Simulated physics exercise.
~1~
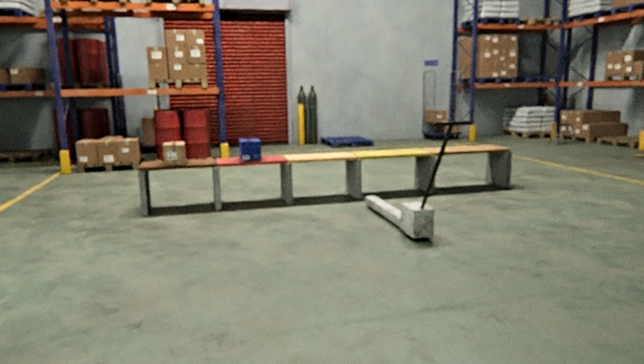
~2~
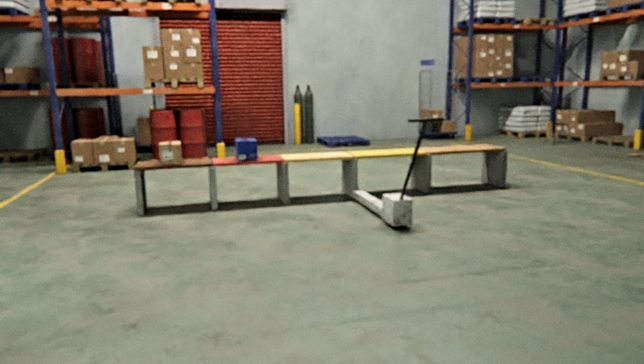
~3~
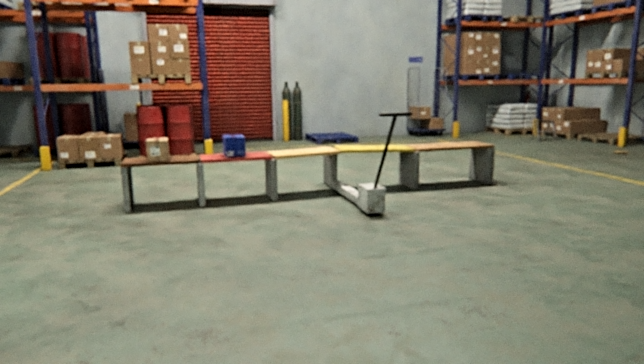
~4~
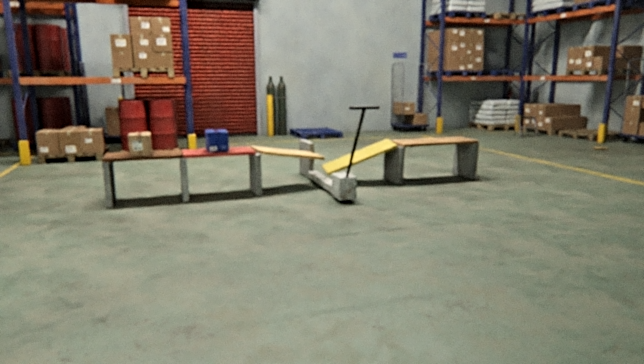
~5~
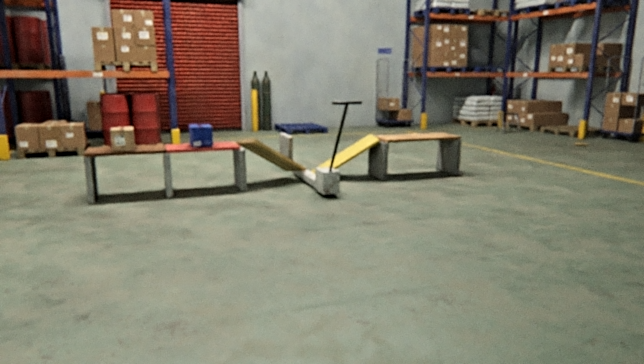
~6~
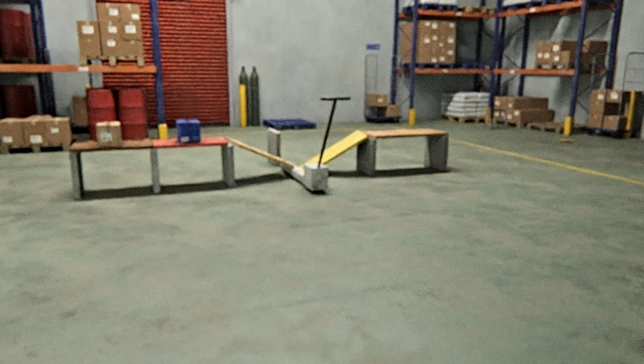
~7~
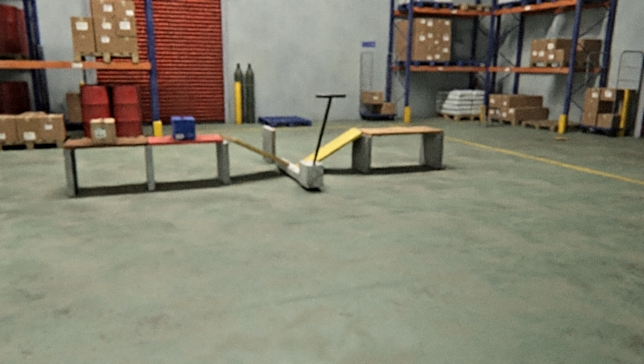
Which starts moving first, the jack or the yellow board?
The jack starts moving first, sliding in toward the row, and the yellow board tips down only afterwards.
In the video, a low jack with an upright handle slides in beneath a long row of boards on grey blocks in a storeroom, shifting an upright. The yellow board and its neighbour tip down into a V and stay slanted, while the blue carton remains on top.
